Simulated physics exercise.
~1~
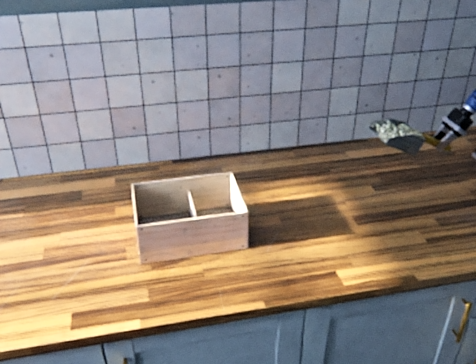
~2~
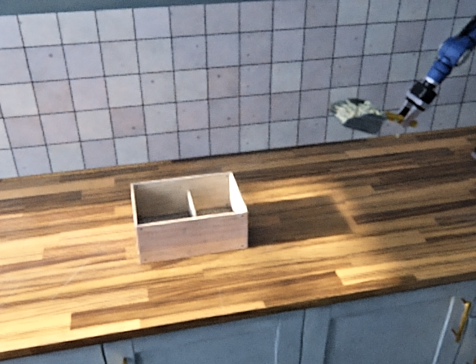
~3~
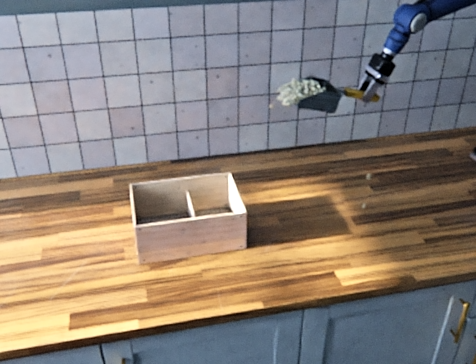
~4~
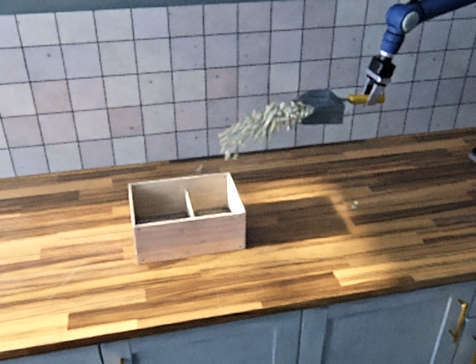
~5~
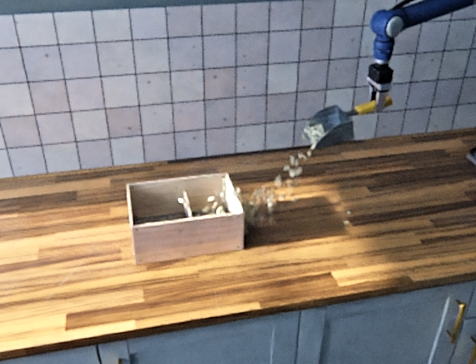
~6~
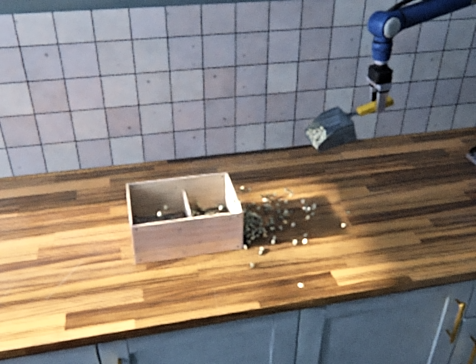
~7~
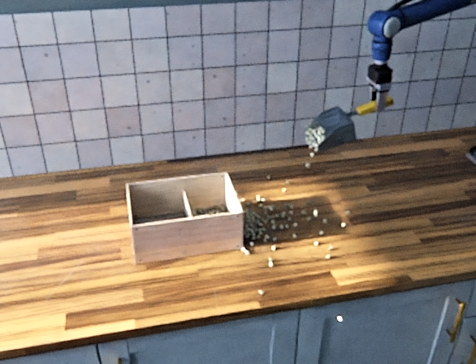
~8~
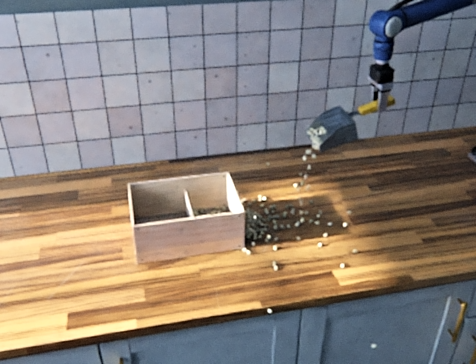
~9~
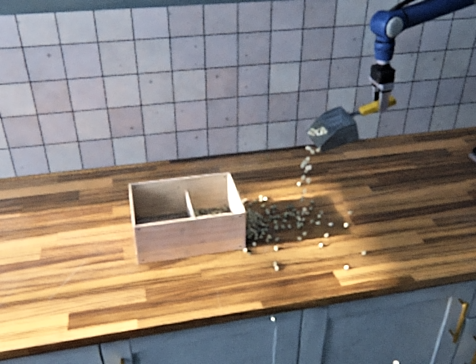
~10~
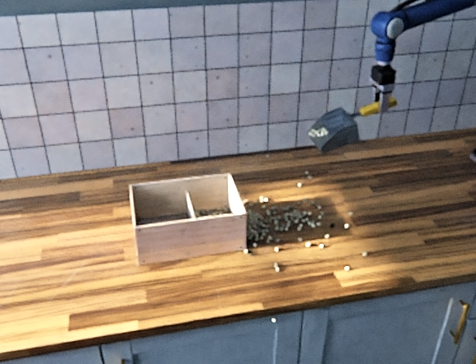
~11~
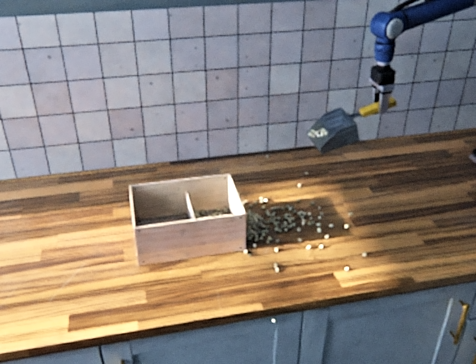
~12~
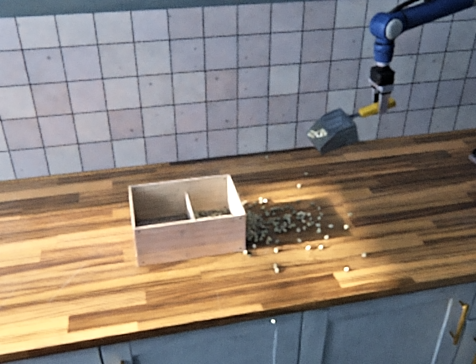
On a wooden kitchen counter, a blue robot arm swung a scoop of pale dried beans in from the right and tipped it toward a divided wooden box; some beans dropped inside, but many scattered across the counter beside it, leaving a few in the scoop.
